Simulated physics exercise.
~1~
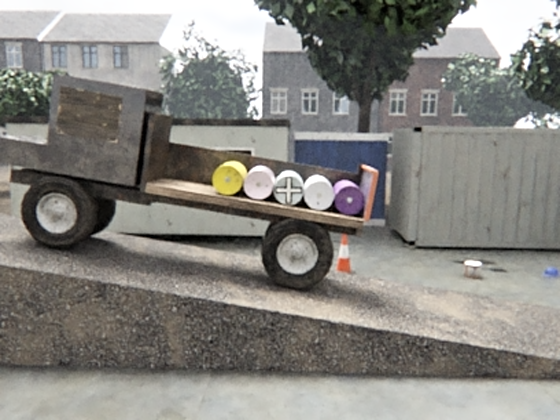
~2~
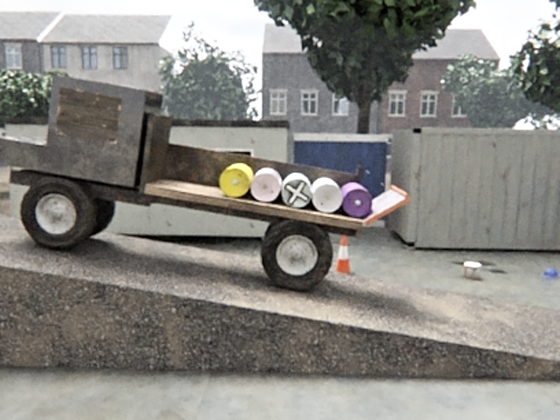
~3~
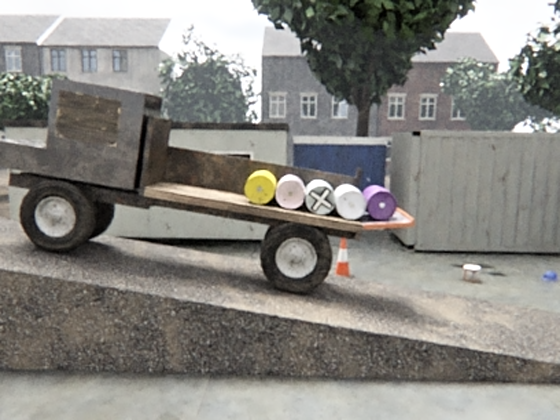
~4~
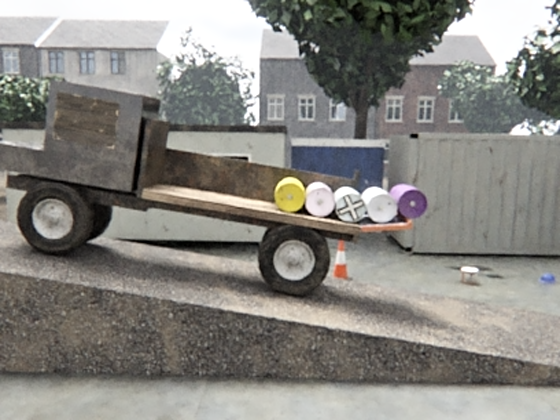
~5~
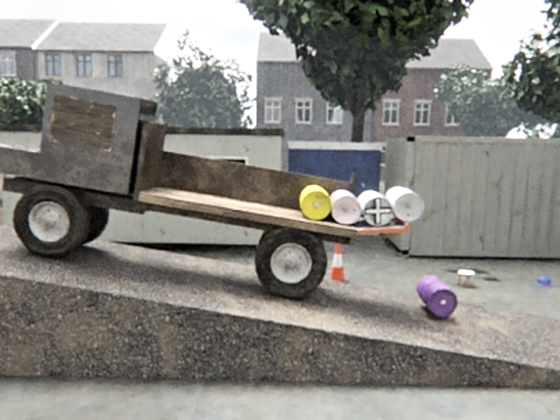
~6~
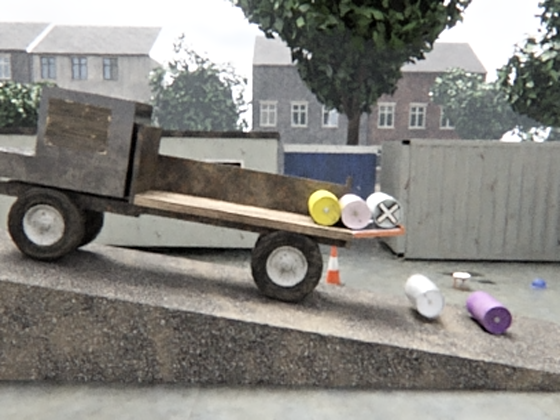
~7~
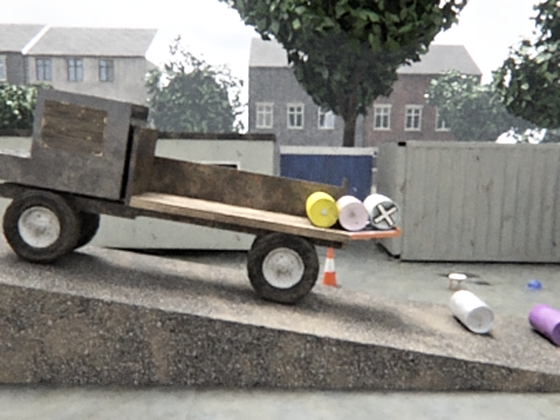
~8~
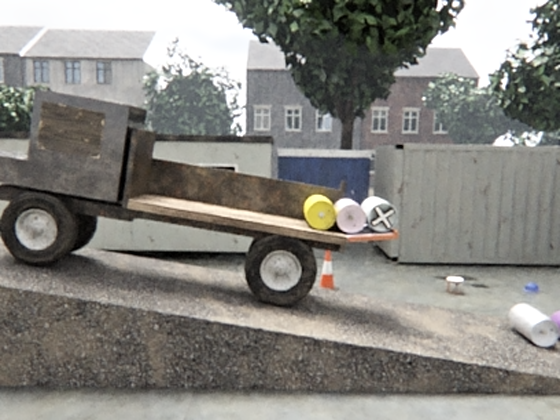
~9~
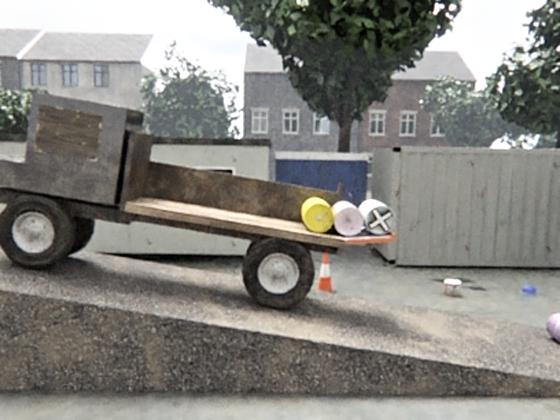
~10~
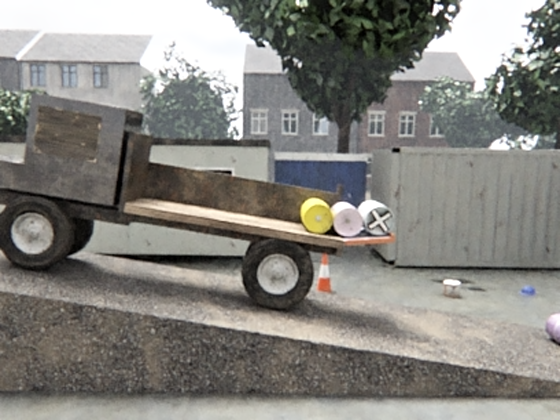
In a paved yard with brick houses, trees and grey containers behind, a grey pick-up is seen from the side on a gravelly slope, its tail to the right. Five kegs sit in a row on its wooden bed, yellow at the left, then pale pink, one with a cross, white, and purple at the right. The tailgate swings down and the row rolls right onto it. The purple keg drops off the end, then the white one follows, and both roll down the slope. The yellow, pink and crossed kegs stop at the tail and stay aboard.
